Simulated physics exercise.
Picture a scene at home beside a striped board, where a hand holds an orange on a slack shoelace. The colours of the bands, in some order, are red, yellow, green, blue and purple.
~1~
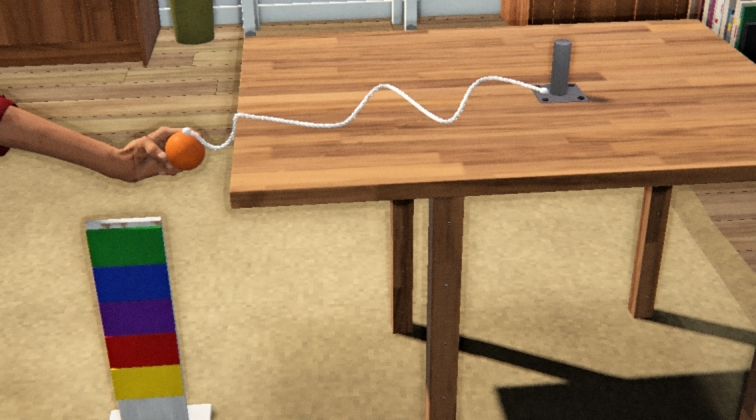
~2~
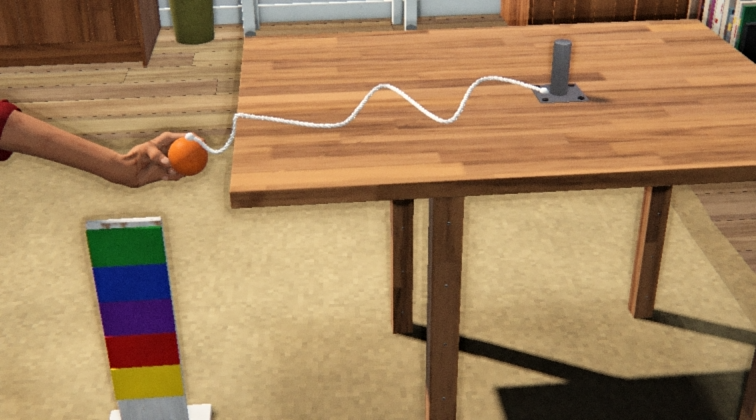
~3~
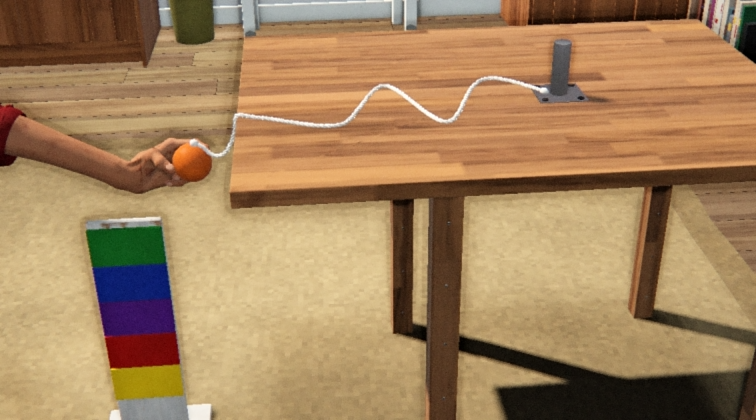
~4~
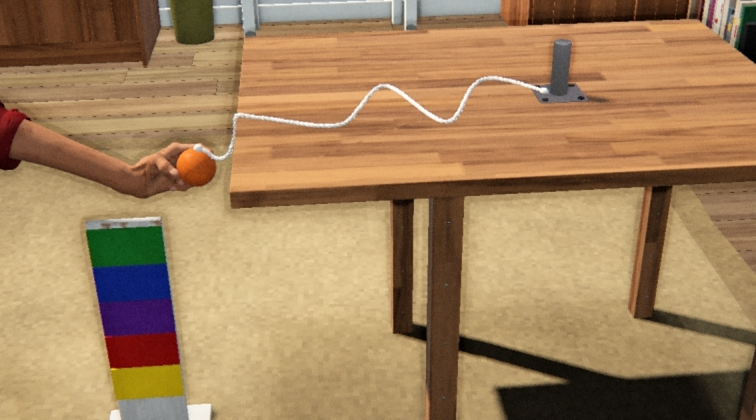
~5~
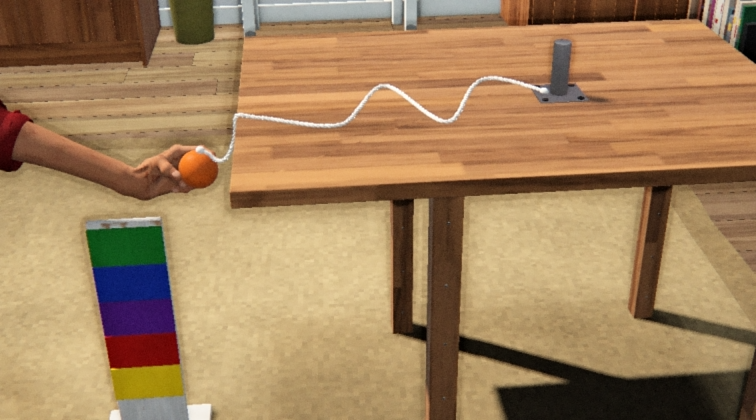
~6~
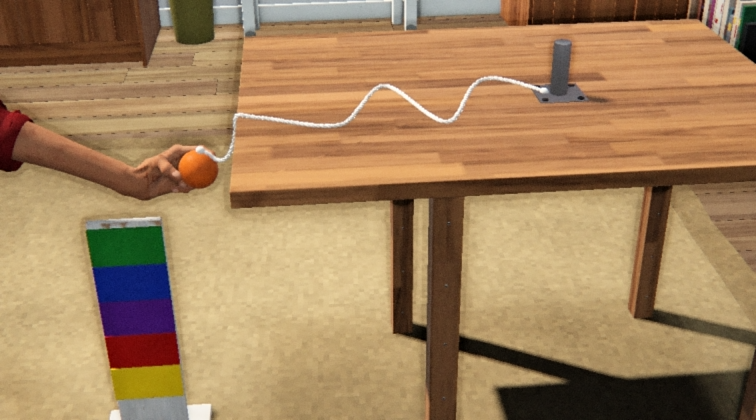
In a room at home with a pale rug over a wooden floor, a still camera looks slightly down on a wooden table. At left a hand holds an orange ball-like object on a slack white cord, which waves across the tabletop to a grey post, above a board striped green, blue, purple, red and yellow. The hand eases the orange object slightly down and rightward, then stays nearly still.
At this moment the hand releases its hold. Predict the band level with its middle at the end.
Prediction: Yellow.
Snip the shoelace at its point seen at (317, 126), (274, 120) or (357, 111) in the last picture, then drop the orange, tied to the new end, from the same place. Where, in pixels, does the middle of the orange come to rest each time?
Going through them in turn gives (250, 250), (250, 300) and finally (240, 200).
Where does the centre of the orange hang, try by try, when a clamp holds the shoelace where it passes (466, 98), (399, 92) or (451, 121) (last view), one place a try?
Near (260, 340), (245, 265) and (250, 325).
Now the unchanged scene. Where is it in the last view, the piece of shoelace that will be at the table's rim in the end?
Around (383, 86).
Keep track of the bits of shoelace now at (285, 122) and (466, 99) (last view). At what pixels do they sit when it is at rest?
I'd put the first at about (252, 264) and the other at about (414, 101).
Soon after, orange near (242, 340); level with red.
After that, orange near (281, 372); level with yellow.
In the end, orange near (264, 378); level with yellow. The yellow one.
